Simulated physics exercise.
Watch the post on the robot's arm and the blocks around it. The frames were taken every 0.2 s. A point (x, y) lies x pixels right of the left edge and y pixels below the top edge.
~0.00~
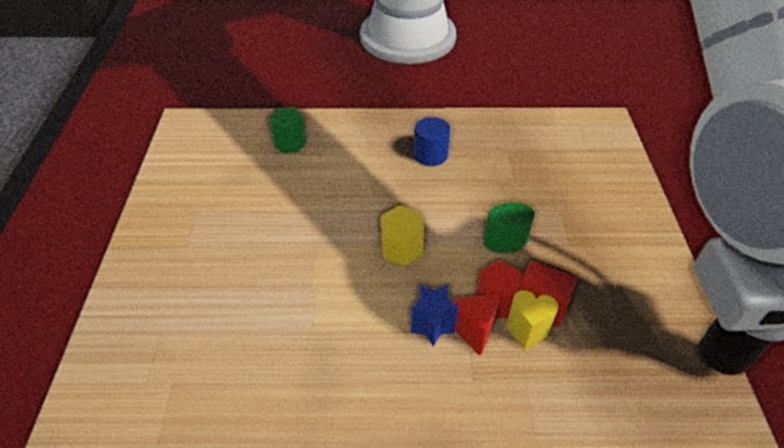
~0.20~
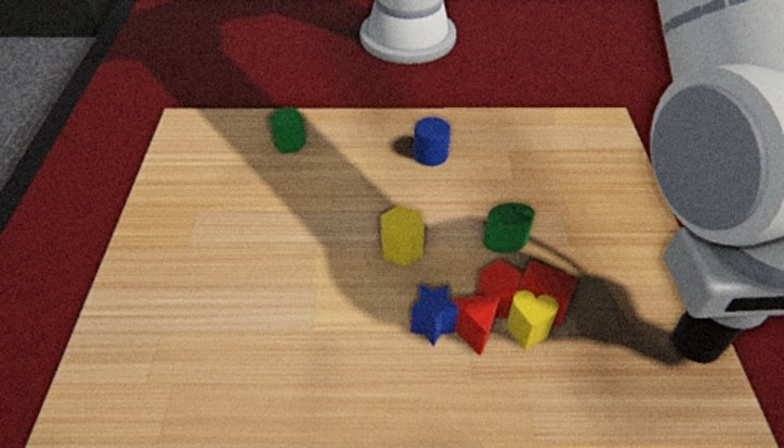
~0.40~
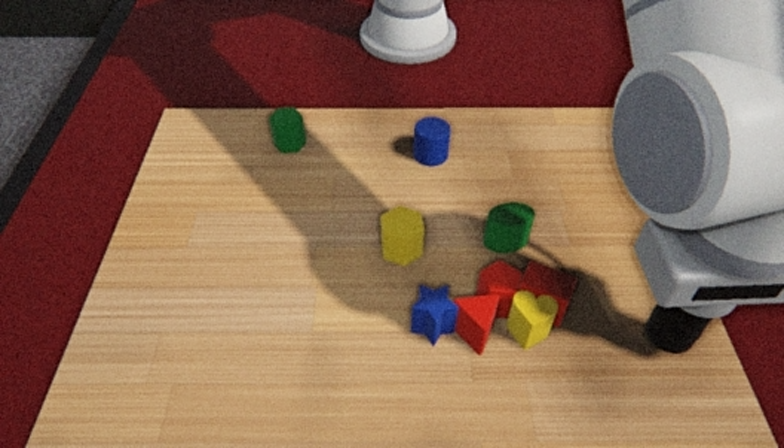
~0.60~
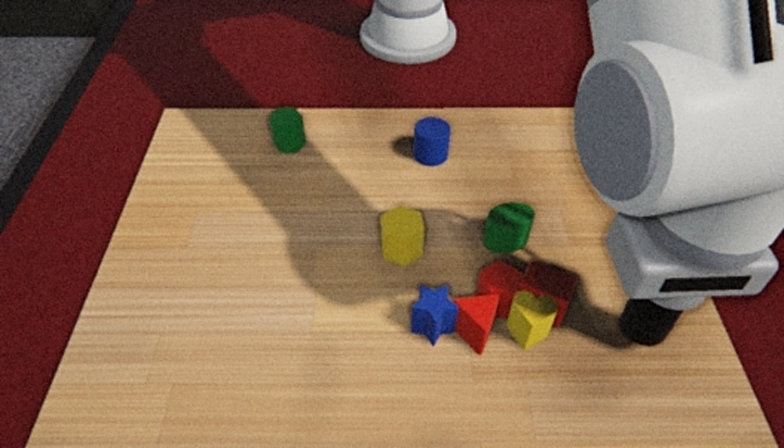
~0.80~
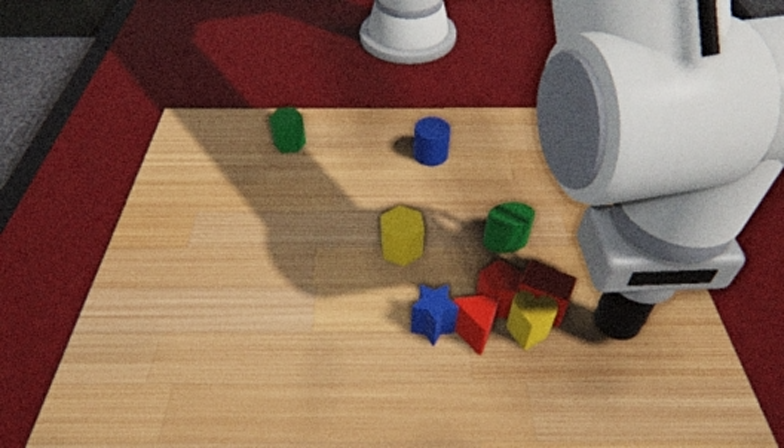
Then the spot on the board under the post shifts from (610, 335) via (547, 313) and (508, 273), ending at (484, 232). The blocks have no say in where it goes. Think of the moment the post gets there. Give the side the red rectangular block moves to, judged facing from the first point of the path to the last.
Sideways shift: Left.
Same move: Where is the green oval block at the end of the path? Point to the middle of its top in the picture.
(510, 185)
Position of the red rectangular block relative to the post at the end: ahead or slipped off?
The post no longer has it in front.
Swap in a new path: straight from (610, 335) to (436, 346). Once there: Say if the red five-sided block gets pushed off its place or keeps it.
Moved off its spot.
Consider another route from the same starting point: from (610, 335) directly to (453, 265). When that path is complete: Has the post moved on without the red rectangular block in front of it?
No, that is not what happens.
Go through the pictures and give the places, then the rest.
The first picture shows post's lower end (723, 355); red five-sided block (502, 277); green oval block (512, 213); yellow heart block (535, 306); red rectangular block (549, 280).
The second picture shows post (695, 344); blocks still.
The third picture shows post (669, 335); blocks still.
The fourth picture shows post (642, 328); blocks still.
The fifth picture shows post (616, 322); red five-sided block (502, 277); green oval block (512, 213); yellow heart block (535, 306); red rectangular block (549, 280).
The first path, step by step. One third of the way, post (551, 300); red five-sided block (466, 266), turned 25° anticlockwise; yellow heart block (520, 306), turned 25° anticlockwise; red rectangular block (512, 265).
Two thirds of the way, post (511, 260); red five-sided block (454, 264), turned 50° anticlockwise; yellow heart block (515, 305), turned 55° anticlockwise; red rectangular block (470, 233), turned 15° anticlockwise.
At the end, post (487, 218); red five-sided block (454, 264), turned 50° anticlockwise; green oval block (510, 185), turned 70° clockwise; yellow heart block (515, 305), turned 55° anticlockwise; red rectangular block (455, 223), turned 45° anticlockwise.
